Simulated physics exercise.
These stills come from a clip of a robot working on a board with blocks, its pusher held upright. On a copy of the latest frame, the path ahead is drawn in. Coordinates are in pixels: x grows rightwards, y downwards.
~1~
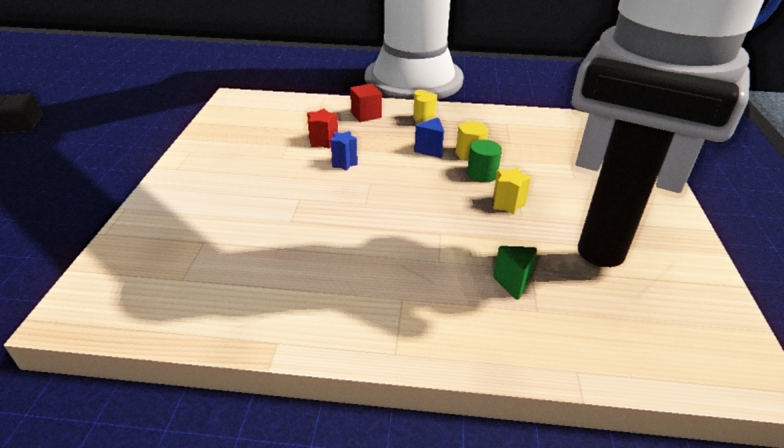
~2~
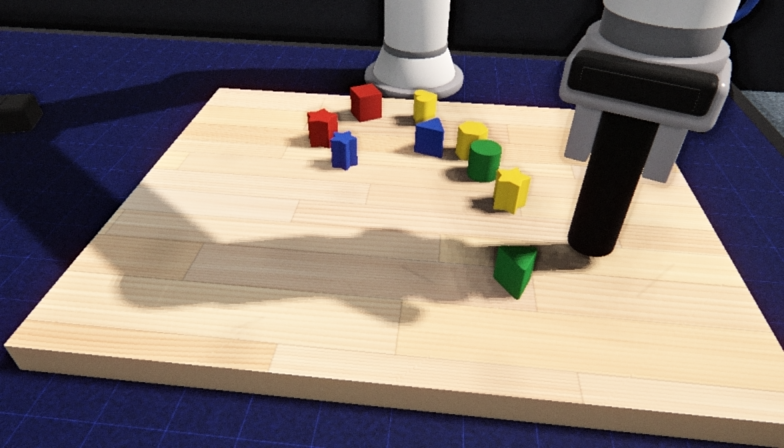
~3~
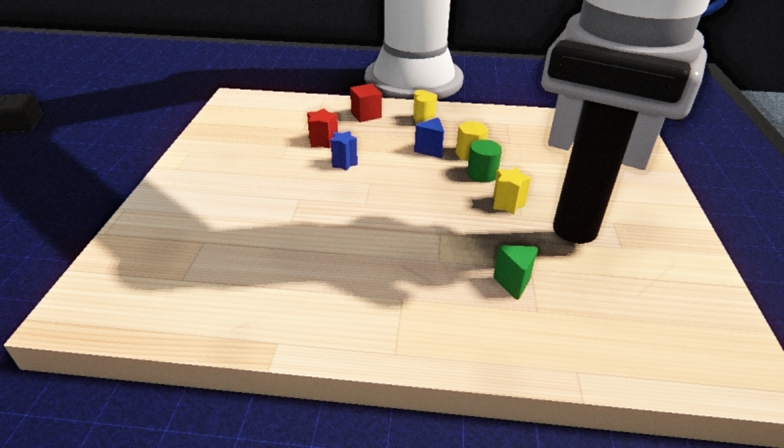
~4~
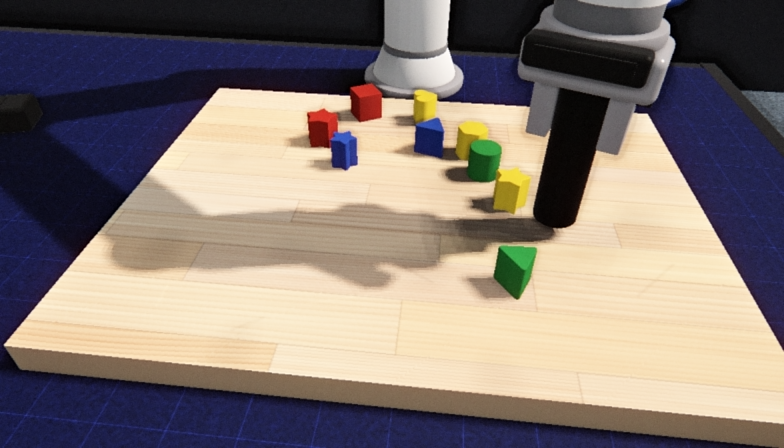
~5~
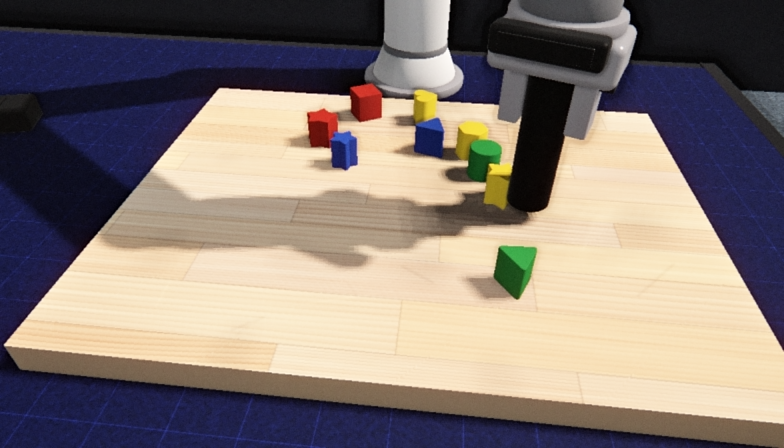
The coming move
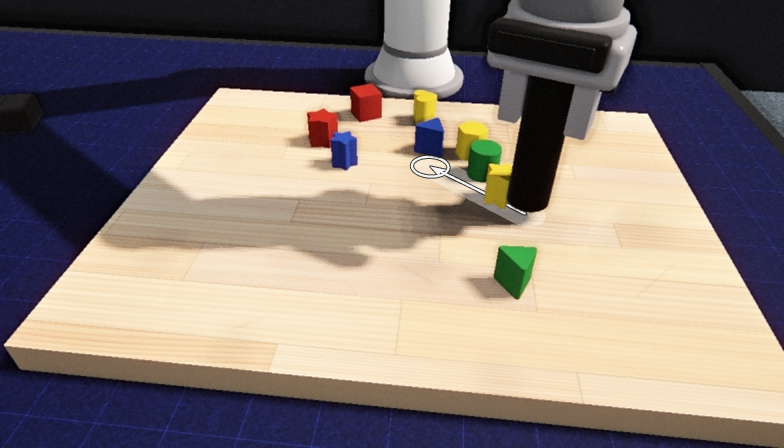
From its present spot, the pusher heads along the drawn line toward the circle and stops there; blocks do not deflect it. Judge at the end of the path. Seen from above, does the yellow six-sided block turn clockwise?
I'd say no.
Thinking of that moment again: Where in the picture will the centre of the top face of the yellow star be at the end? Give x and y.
I'd expect the centre of its top face to be at (408, 129).
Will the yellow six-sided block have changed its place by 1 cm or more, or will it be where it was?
It gets moved.
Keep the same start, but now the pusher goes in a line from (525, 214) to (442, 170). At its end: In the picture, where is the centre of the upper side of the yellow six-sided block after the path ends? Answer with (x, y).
Its top centre is at about (477, 119).
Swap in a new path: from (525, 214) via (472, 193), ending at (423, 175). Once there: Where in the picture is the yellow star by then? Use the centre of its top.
At the end it should sit near (411, 134).
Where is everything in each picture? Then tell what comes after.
Pusher tip (601, 252); block tops, blue triangular piece (432, 124); yellow six-sided block (473, 128); green cylinder (486, 147); yellow star (513, 176), in the first picture.
Pusher (590, 243); blocks unchanged, in the second picture.
Pusher (575, 230); blocks unchanged, in the third picture.
Pusher (554, 216); blocks unchanged, in the fourth picture.
Pusher (527, 201); blue triangular piece (432, 124); yellow six-sided block (473, 128); green cylinder (486, 147); yellow star (503, 171), in the fifth picture.
Path on the board, in a line from (525, 214) to (430, 166).
What follows on the original path. One third of the way, pusher (492, 183); yellow six-sided block (473, 125); green cylinder (478, 140); yellow star (469, 155).
Two thirds of the way, pusher (460, 168); yellow six-sided block (474, 123), turned 20° anticlockwise; green cylinder (475, 137); yellow star (438, 142).
At the end, pusher (431, 154); blue triangular piece (432, 123); yellow six-sided block (474, 122), turned 20° anticlockwise; green cylinder (474, 136); yellow star (408, 129).
